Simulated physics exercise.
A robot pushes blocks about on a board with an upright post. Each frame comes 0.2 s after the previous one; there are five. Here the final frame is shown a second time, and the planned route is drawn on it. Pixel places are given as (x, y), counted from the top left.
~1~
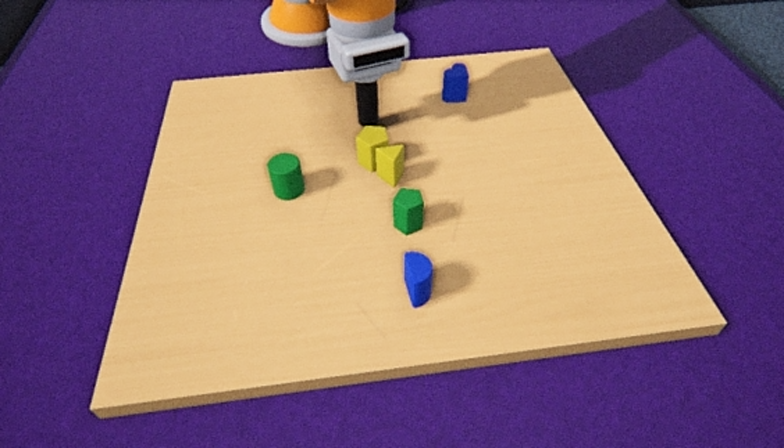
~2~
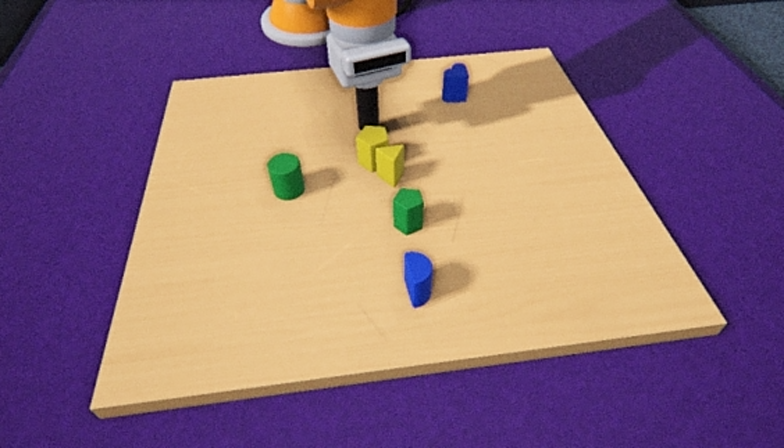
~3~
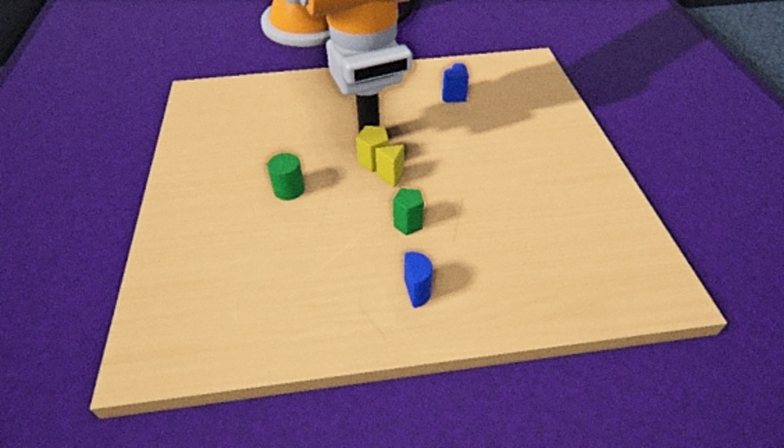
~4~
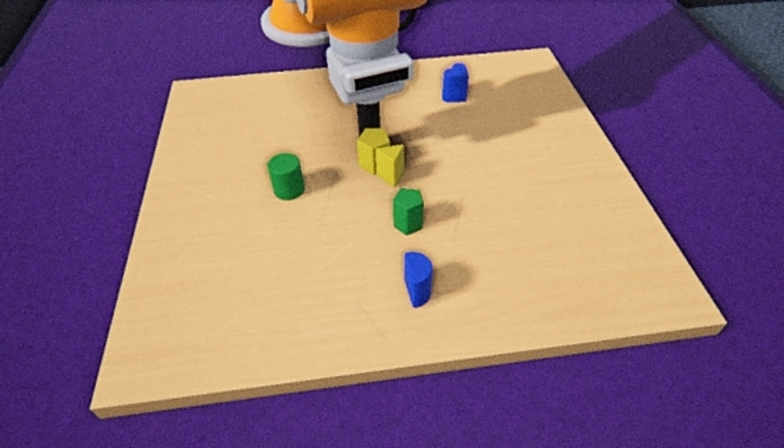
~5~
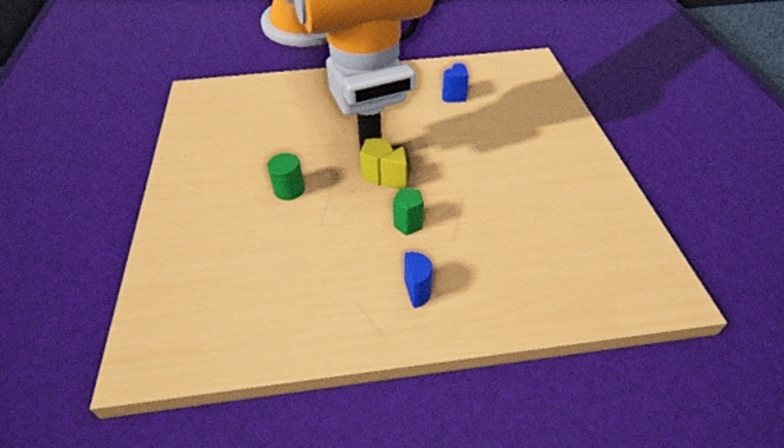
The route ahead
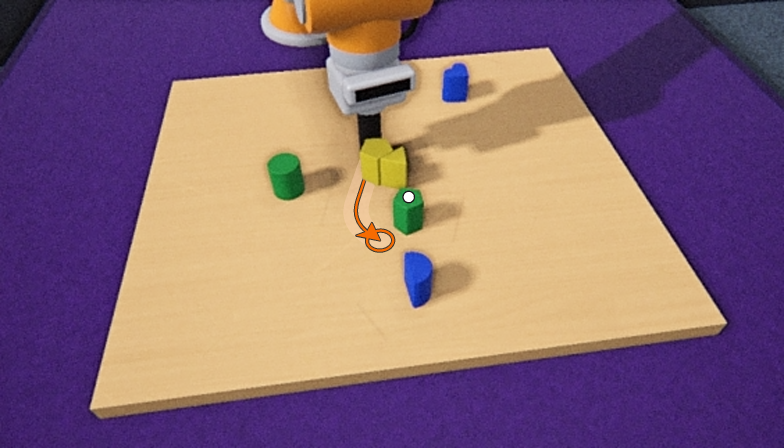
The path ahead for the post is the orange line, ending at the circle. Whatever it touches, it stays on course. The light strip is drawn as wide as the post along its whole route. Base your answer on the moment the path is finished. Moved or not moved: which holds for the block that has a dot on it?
It is not moved.
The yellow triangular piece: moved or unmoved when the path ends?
The yellow triangular piece moves.
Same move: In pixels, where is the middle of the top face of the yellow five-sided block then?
It should be at (384, 174) by then.
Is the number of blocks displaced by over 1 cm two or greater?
I expect so.
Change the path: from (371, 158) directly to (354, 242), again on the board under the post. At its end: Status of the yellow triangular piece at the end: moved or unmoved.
Shifted out of place.
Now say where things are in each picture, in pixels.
Lower end of the post (369, 121), tops of blocks, yellow five-sided block (373, 135), yellow triangular piece (391, 151), green five-sided block (409, 197), in the first picture.
Post (369, 127), blocks as before, in the second picture.
Post (370, 134), blocks as before, in the third picture.
Post (370, 142), yellow five-sided block (374, 137), in the fourth picture.
Post (371, 152), yellow five-sided block (376, 147), yellow triangular piece (396, 156), green five-sided block (409, 197), in the fifth picture.
The drawn path runs from (371, 158) over (363, 185) and (356, 215) to (380, 240); the dot is on the green five-sided block.
What follows on the original path. One third of the way, post (362, 180); yellow five-sided block (382, 170), turned 65° anticlockwise; yellow triangular piece (405, 161), turned 55° anticlockwise.
Two thirds of the way, post (356, 210); yellow five-sided block (384, 174), turned 80° anticlockwise; yellow triangular piece (405, 161), turned 60° anticlockwise.
At the end, post (380, 235); yellow five-sided block (384, 174), turned 80° anticlockwise; yellow triangular piece (405, 161), turned 60° anticlockwise; green five-sided block not moved.
